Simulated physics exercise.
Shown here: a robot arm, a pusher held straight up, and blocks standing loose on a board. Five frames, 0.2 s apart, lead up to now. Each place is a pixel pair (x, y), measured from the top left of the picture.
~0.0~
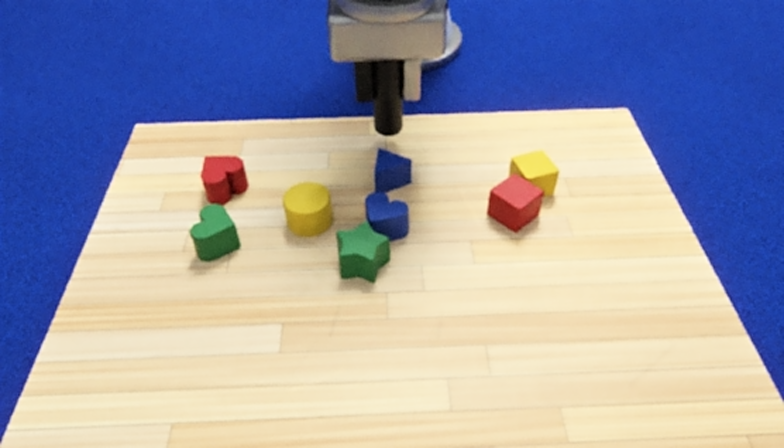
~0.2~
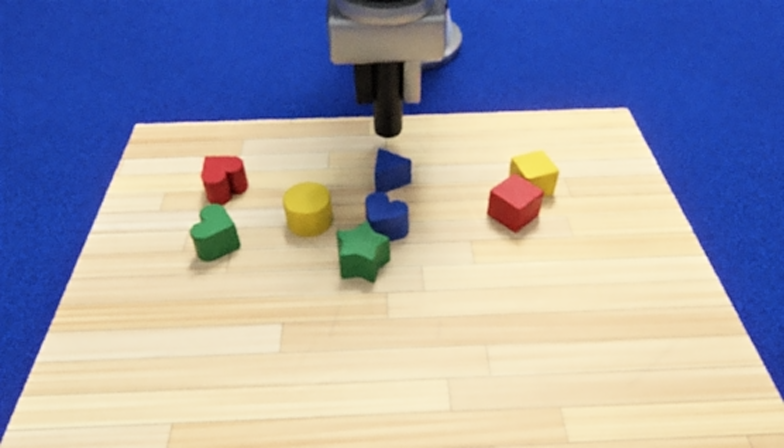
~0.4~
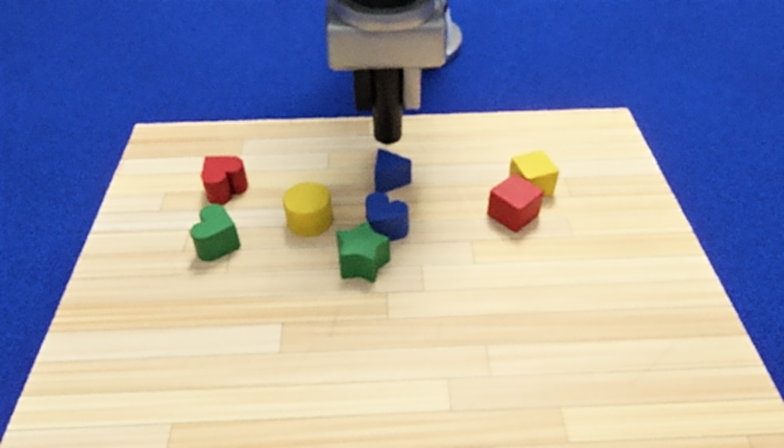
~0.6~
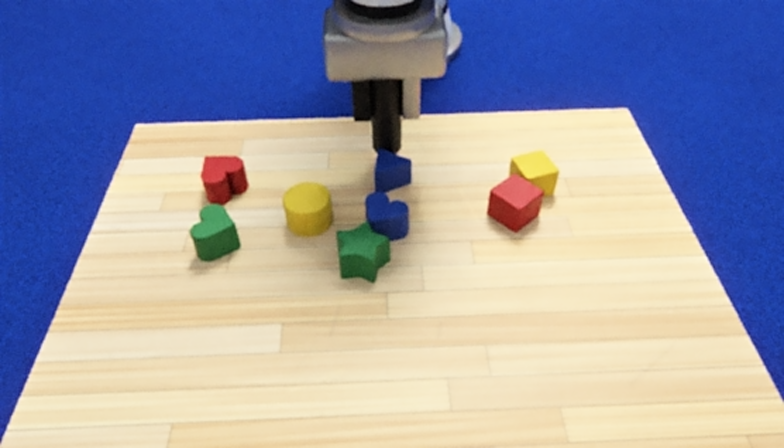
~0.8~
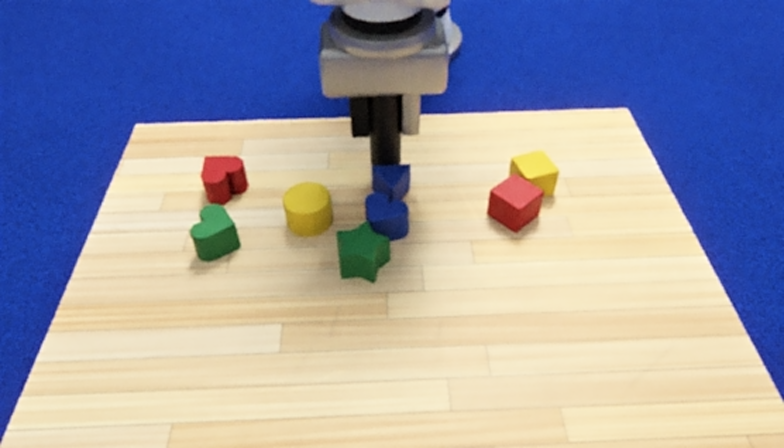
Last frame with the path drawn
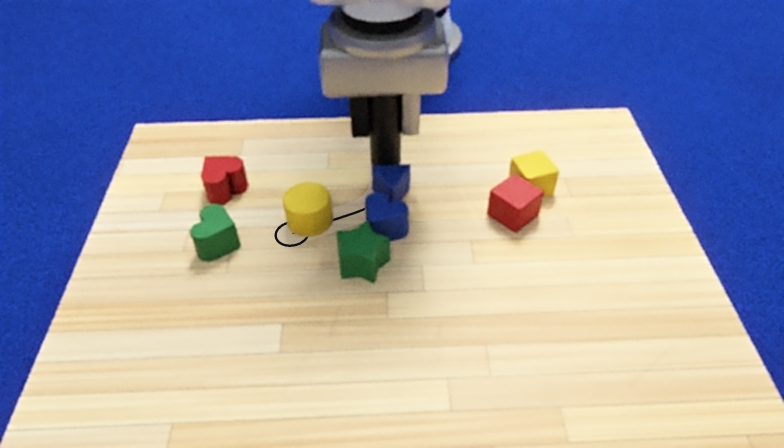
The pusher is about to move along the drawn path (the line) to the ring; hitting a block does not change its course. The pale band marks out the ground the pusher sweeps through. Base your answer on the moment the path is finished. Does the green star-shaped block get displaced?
That would be a no.
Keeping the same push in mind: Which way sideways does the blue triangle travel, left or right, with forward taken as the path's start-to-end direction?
Facing the way the path runs, start to end, you'll find the blue triangle has shifted left.
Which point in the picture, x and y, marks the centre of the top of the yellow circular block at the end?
Most likely (249, 205).
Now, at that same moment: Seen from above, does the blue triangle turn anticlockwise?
The answer is yes.
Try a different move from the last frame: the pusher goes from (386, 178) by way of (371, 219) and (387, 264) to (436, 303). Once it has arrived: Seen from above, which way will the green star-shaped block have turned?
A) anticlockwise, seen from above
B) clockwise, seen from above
I choose B.
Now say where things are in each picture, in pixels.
In the first picture, tip of the pusher at (389, 129), middles of tops, yellow circular block at (306, 197), green star-shaped block at (361, 240), blue heart-shaped block at (384, 206), blue triangle at (388, 160).
In the second picture, pusher at (388, 131), nothing pushed.
In the third picture, pusher at (388, 137), nothing pushed.
In the fourth picture, pusher at (387, 148), nothing pushed.
In the fifth picture, pusher at (386, 164), yellow circular block at (306, 197), green star-shaped block at (361, 240), blue heart-shaped block at (384, 206), blue triangle at (392, 172).
The line goes from (386, 178) by way of (372, 204) and (334, 220) to (292, 234).
The first path, step by step. One third of the way, pusher at (371, 190); blue heart-shaped block at (386, 215); blue triangle at (396, 192), turned 35° anticlockwise.
Two thirds of the way, pusher at (332, 206); yellow circular block at (290, 200); blue heart-shaped block at (387, 215); blue triangle at (396, 192), turned 35° anticlockwise.
At the end, pusher at (289, 220); yellow circular block at (249, 205); green star-shaped block unmoved; blue heart-shaped block at (387, 215); blue triangle at (396, 192), turned 35° anticlockwise.
